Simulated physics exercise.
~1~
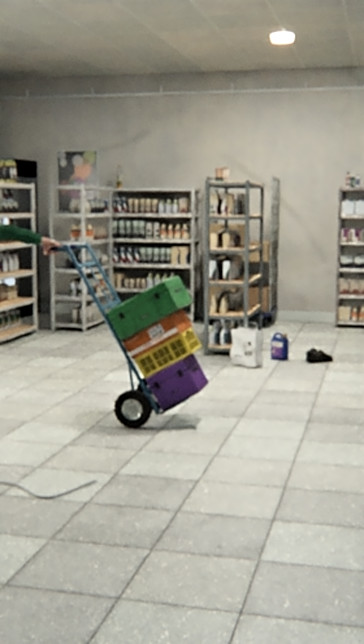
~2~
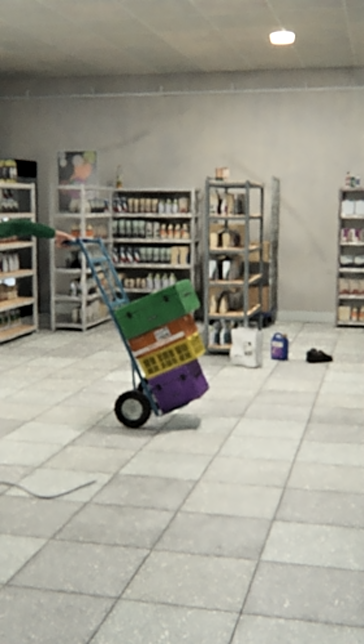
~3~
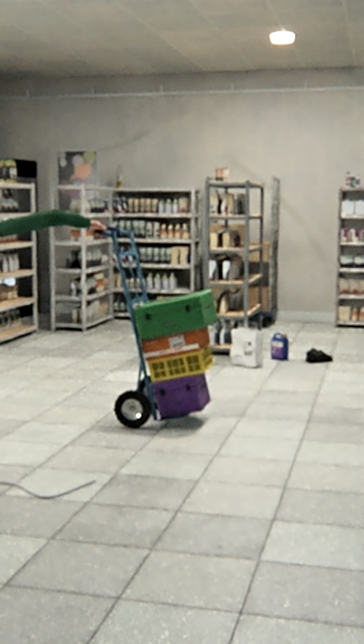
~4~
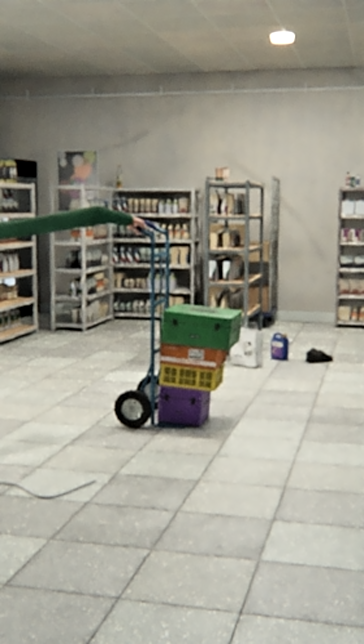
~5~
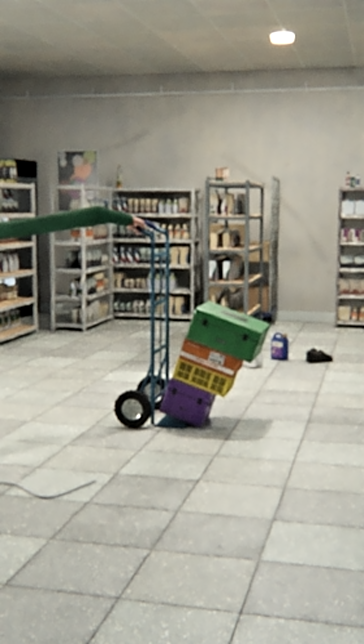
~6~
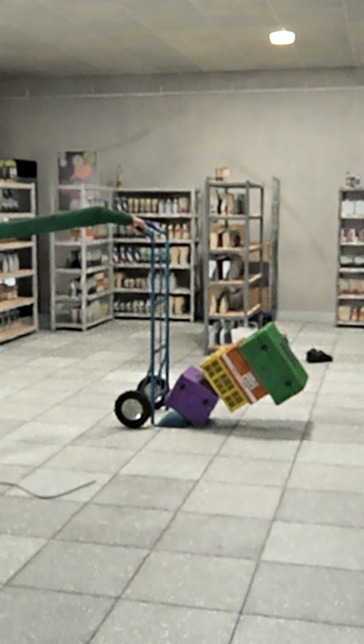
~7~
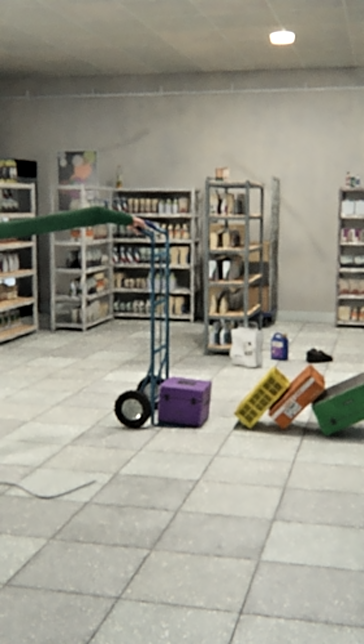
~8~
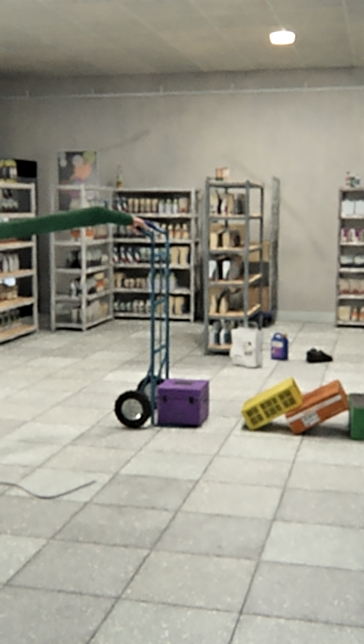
At first, a green-sleeved arm reaching in from the left holds a blue two-wheeled hand truck tilted back, loaded with a purple toolbox, a yellow crate, an orange parcel and a green toolbox on top, in a room lined with shelves. The arm swings the truck forward until it stands upright and stops. The stack keeps going, tipping to the right away from the frame. The upper three items topple off and spill across the tiled floor, while the purple toolbox tilts, then rocks back. It ends upright at the foot of the truck, with the others lying to the right.
